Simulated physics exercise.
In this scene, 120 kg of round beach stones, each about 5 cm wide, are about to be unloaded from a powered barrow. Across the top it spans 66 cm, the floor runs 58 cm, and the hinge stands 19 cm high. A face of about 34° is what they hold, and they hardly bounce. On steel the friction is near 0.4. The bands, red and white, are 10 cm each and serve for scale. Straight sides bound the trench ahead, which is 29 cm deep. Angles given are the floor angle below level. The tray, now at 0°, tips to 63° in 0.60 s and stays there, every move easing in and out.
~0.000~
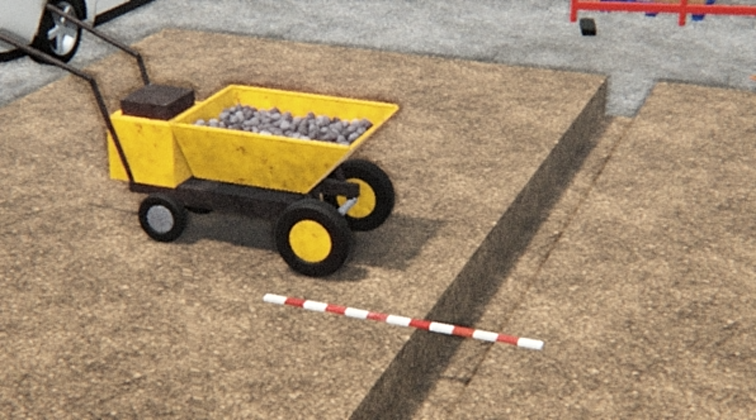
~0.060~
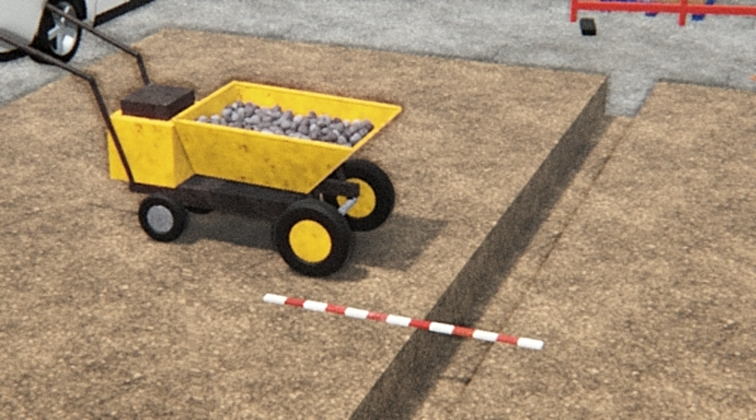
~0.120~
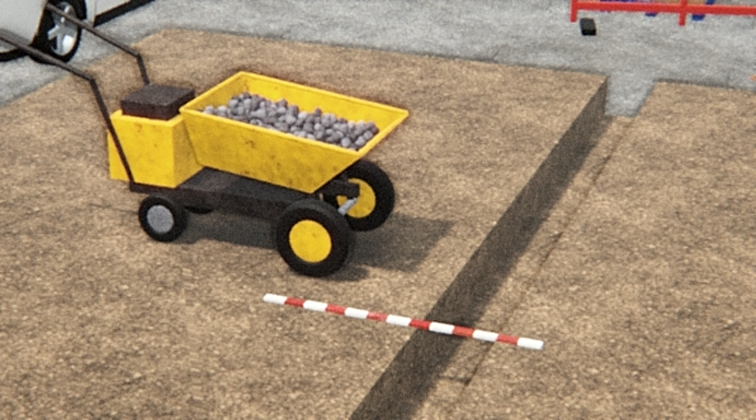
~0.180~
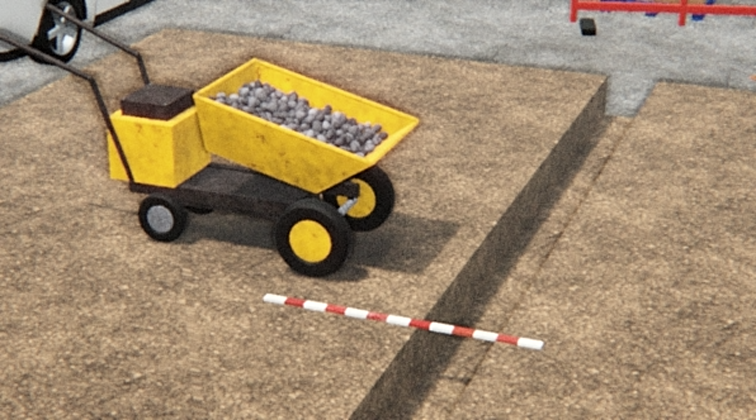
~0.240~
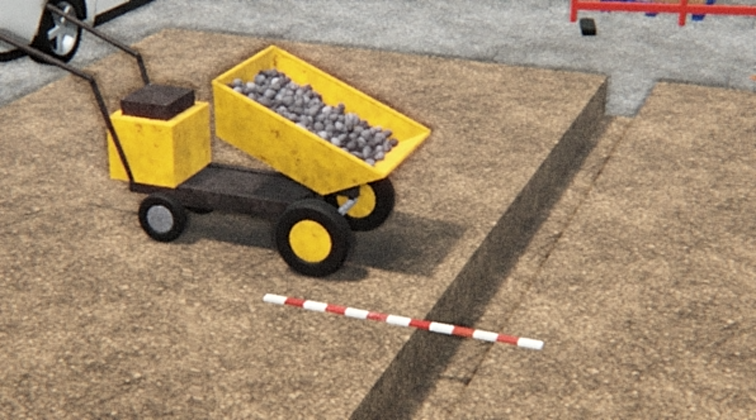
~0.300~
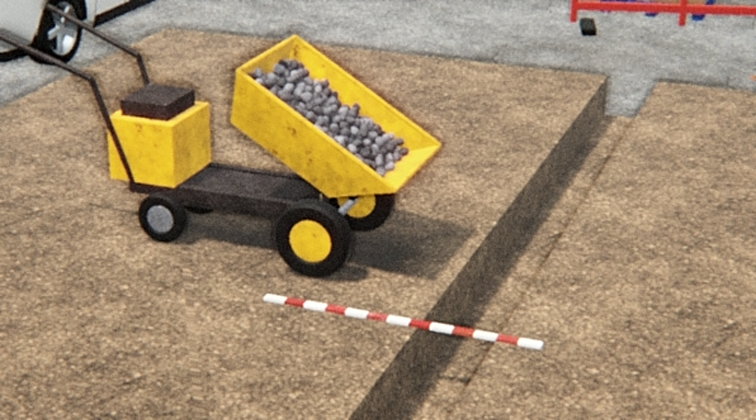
Yellow tray of grey stones on a powered barrow tilting steadily down to the right, its back end rising beside a trench.
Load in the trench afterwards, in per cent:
91 %.
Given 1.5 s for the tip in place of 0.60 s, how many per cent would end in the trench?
That works out at about 100 in a hundred.
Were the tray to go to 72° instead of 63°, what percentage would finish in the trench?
Roughly 95% would end there.
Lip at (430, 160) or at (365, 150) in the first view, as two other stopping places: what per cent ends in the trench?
First place: Near 15%; second place: Near 80%.
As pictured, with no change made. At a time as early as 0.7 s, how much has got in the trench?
10 per cent, give or take.
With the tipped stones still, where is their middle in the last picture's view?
I'd put it close to (498, 314).
After 0.4 s the floor is at 53°; 100 % in the tray; the foremost stones are at (408, 195).
After 0.7 s the floor is at 63°; 84 % in the tray, 4 % short of the trench, 11 % in the trench; the foremost stones are at (484, 280).
After 1.0 s the floor is at 63°; 21 % in the tray, 4 % short of the trench, 67 % in the trench, 8 % past the trench; the foremost stones are at (618, 305).
After 3.0 s the floor is at 63°; 0 % in the tray, 91 % in the trench, 8 % past the trench; the foremost stones are past the picture's edge.
